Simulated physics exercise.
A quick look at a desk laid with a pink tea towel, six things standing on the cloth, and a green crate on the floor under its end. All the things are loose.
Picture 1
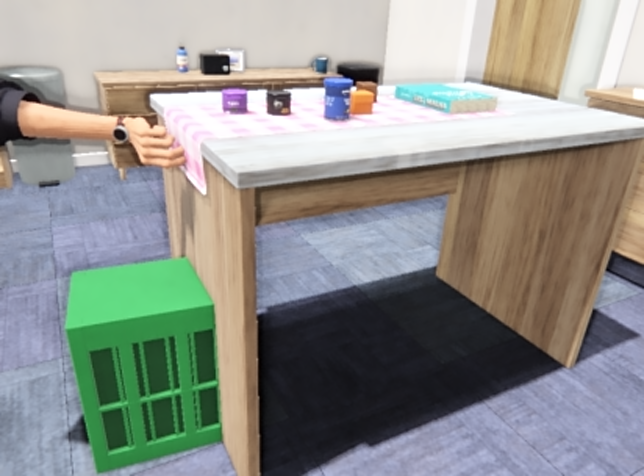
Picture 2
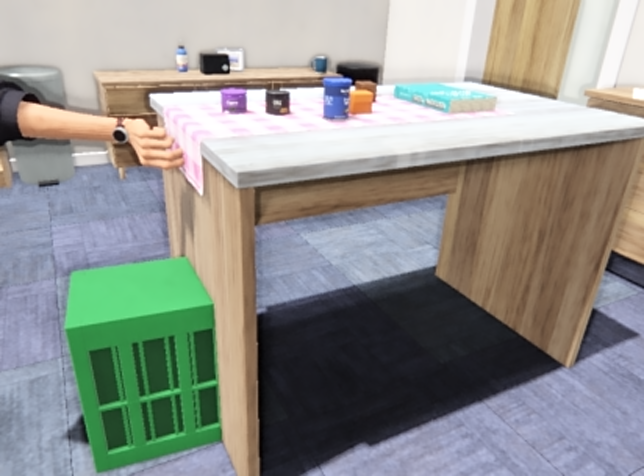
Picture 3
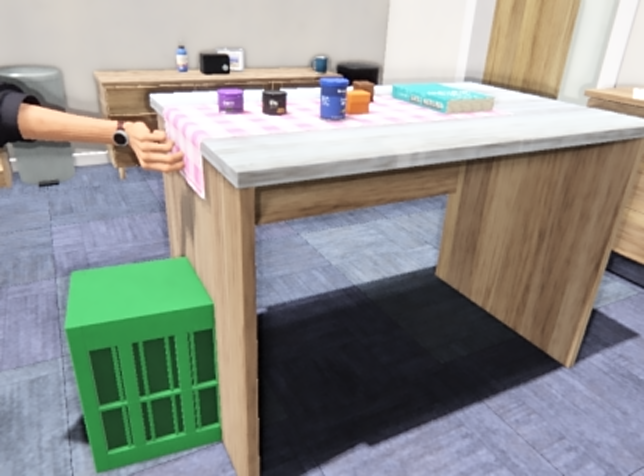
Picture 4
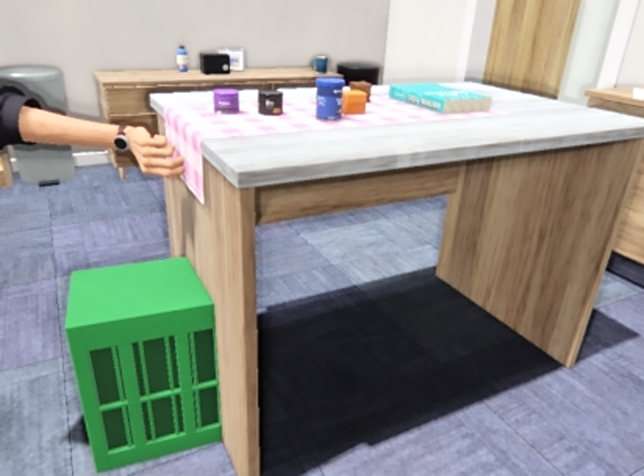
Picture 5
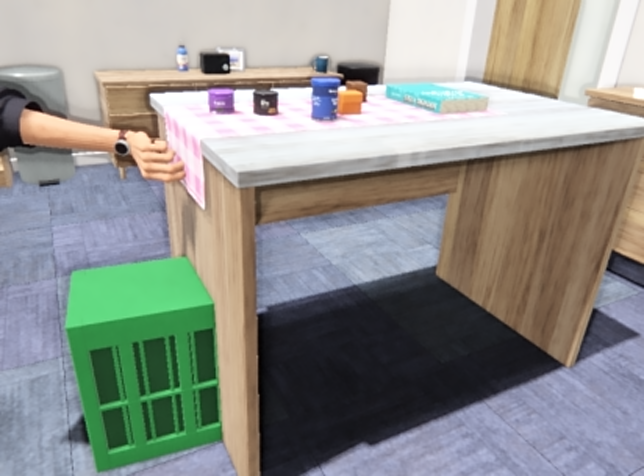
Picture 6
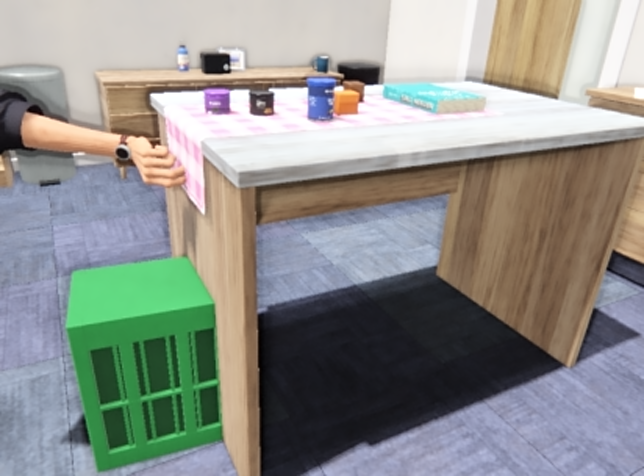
In the video, a hand at the left holds the hanging end of a pink checked cloth on a desk and draws it slightly downward, while the small containers, blocks and teal box on it shift slightly left together.
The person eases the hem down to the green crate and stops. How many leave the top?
The answer is two.
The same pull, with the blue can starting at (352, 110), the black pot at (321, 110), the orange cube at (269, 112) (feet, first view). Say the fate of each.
The blue can holds on; the black pot survives; the orange cube is carried off.
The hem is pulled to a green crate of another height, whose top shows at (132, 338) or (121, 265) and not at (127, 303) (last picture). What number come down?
It would be 3 and 1.
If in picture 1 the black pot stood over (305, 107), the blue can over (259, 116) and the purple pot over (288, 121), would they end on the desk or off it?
The black pot keeps its place on top, the blue can drops off, the purple pot comes down.
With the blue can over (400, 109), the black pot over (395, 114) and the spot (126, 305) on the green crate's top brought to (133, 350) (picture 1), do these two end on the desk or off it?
The blue can keeps its place on top, the black pot holds on.
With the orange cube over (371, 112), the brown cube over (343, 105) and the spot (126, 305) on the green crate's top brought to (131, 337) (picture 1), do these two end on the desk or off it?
The orange cube holds on; the brown cube holds on.
Early on, hem near (188, 245); purple pot gone.
Midway, hem on the crate; purple pot and black pot gone.
Finally, hem on the crate; purple pot and black pot gone. Over the edge go two.
